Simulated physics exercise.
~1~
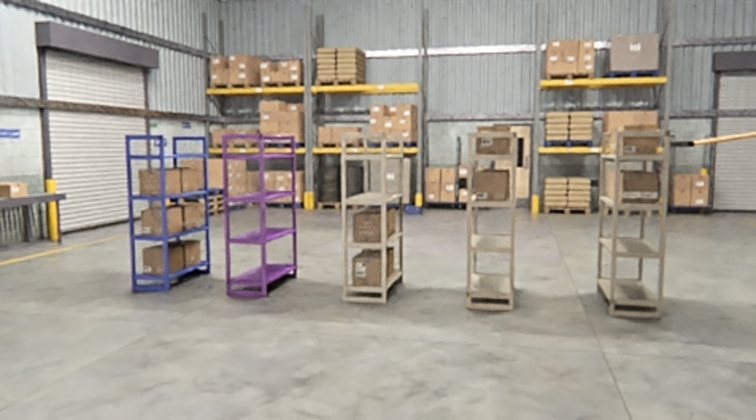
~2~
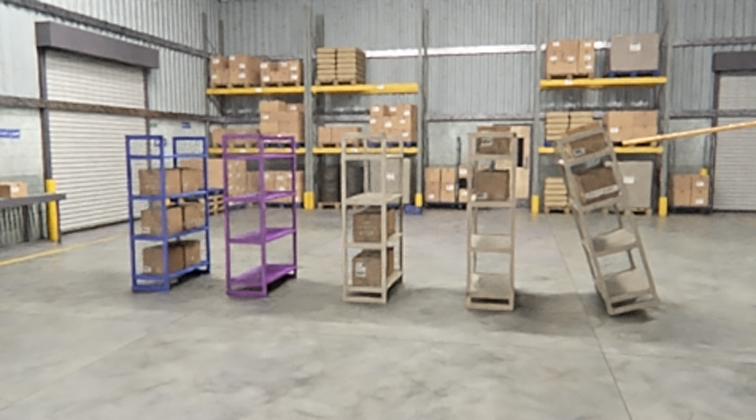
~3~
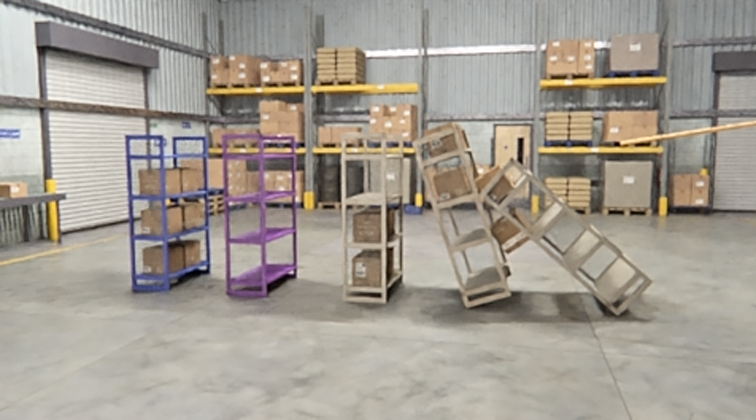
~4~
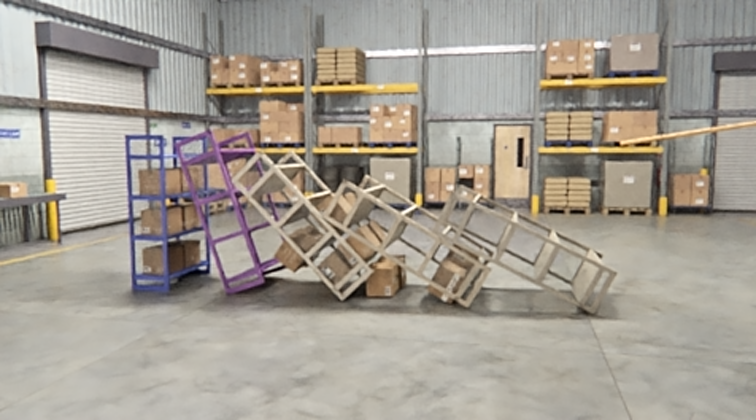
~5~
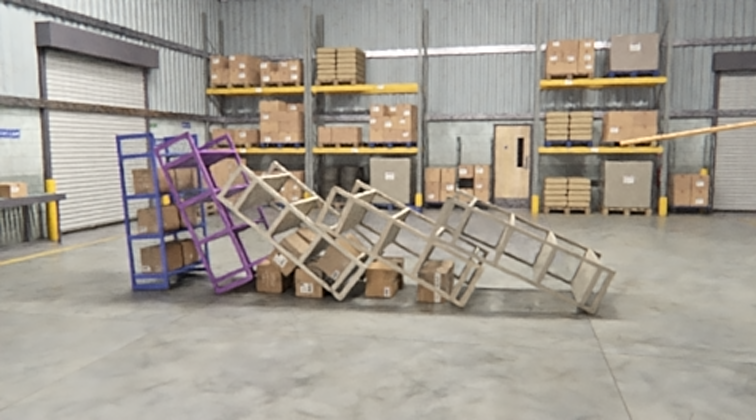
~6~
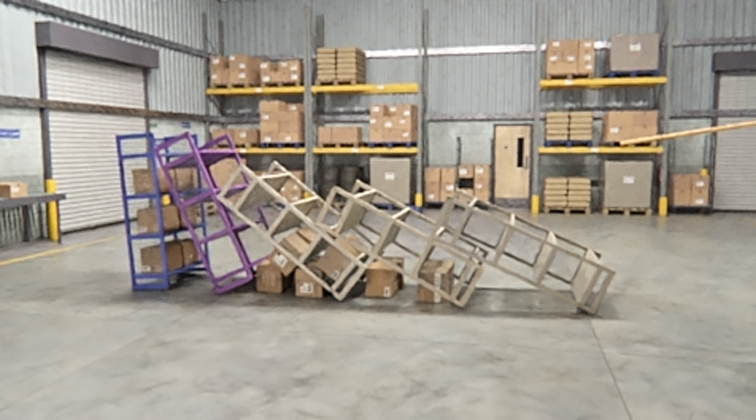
Warehouse shelving units toppling leftward one after another, spilling cartons, until the leaning purple unit rests against the still-standing blue one.
